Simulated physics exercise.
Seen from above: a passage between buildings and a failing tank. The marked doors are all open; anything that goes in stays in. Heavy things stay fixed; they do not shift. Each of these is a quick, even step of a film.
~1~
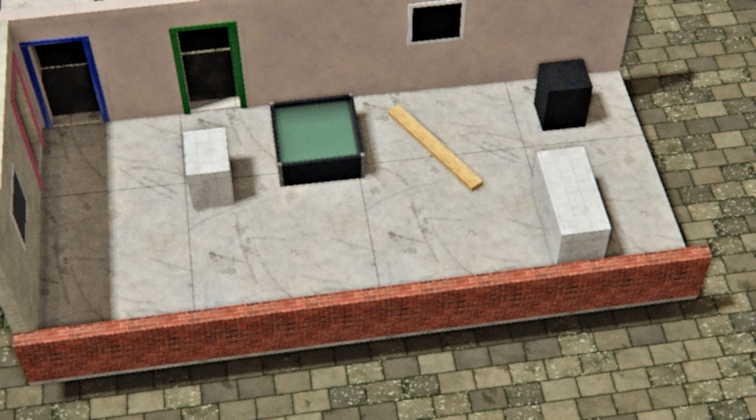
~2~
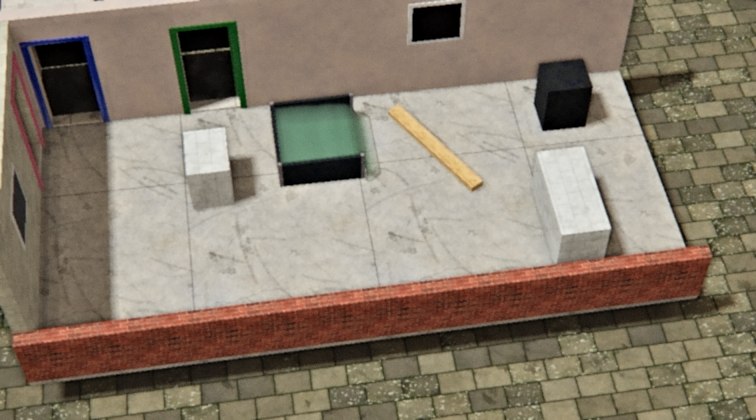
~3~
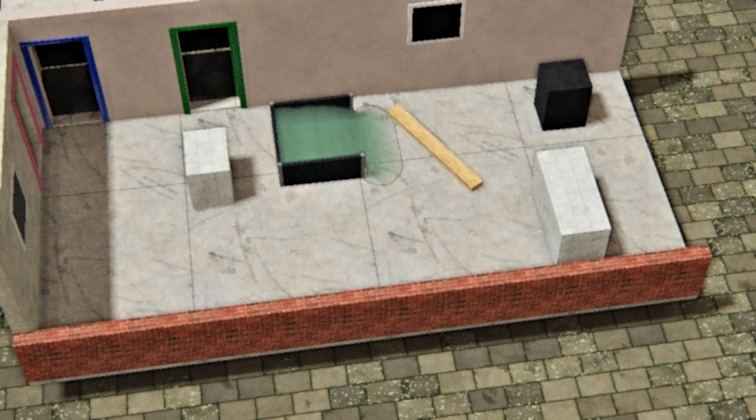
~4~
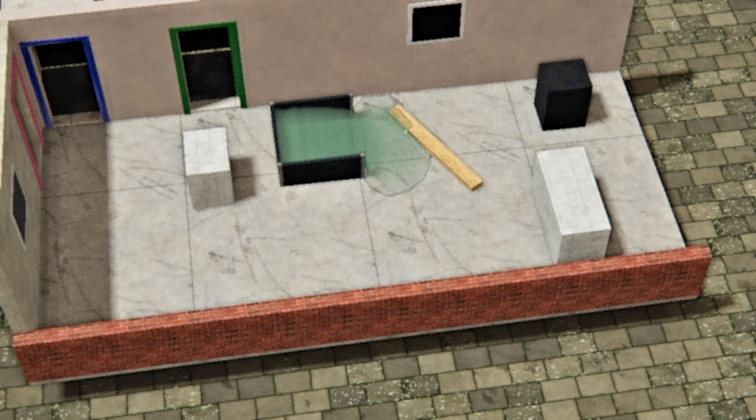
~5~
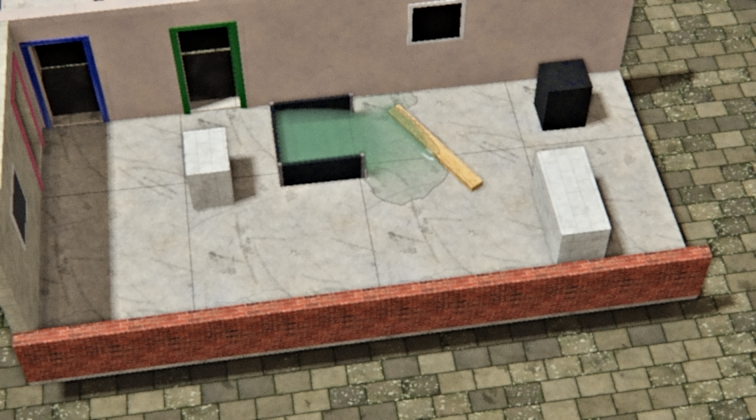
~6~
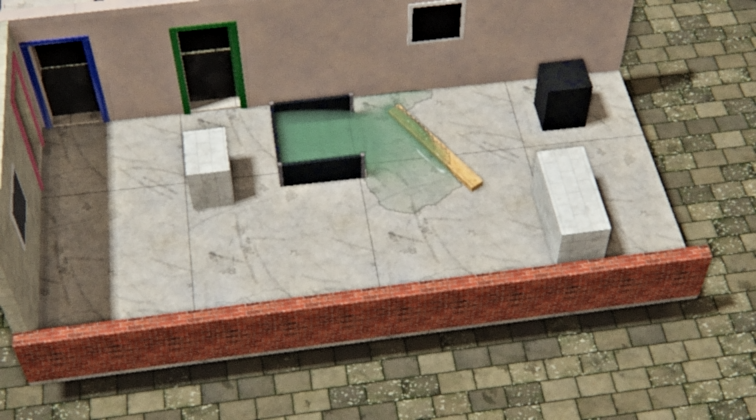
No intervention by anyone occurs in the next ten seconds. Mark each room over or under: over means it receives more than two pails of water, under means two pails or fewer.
Pink door - under; blue door - under; green door - under.
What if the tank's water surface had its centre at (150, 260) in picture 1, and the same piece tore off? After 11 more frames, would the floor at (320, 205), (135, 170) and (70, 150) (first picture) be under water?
Result: Inundated; spared; spared.
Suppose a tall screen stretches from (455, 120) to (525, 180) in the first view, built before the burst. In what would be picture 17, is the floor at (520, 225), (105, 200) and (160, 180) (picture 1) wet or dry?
Outcome per location, in sequence: Soaking, unsoaked, unsoaked.
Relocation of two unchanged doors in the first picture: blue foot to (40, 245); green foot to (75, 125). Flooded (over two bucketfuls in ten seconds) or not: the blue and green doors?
Result, per door: Blue remains within bounds; green remains within bounds.
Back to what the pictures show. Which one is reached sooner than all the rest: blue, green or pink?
It's the green-painted one.
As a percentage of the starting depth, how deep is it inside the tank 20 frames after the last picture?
About 10 %.
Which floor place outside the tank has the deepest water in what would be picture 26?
I'd point to about (536, 294).
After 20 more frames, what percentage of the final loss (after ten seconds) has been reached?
Some 15 per cent.
A moment on, water covers 15 % of the floor; the pink door not reached, the blue door not reached, the green door not reached.
Next, water covers 30 % of the floor; the pink door not reached, the blue door not reached, the green door not reached.
Then, water covers 35 % of the floor; the pink door not reached, the blue door not reached, the green door not reached.
Later, water covers 40 % of the floor; the pink door not reached, the blue door not reached, the green door wet at the sill, nothing in.
In the end, water covers 35 % of the floor; the pink door not reached, the blue door not reached, the green door wet at the sill, nothing in.
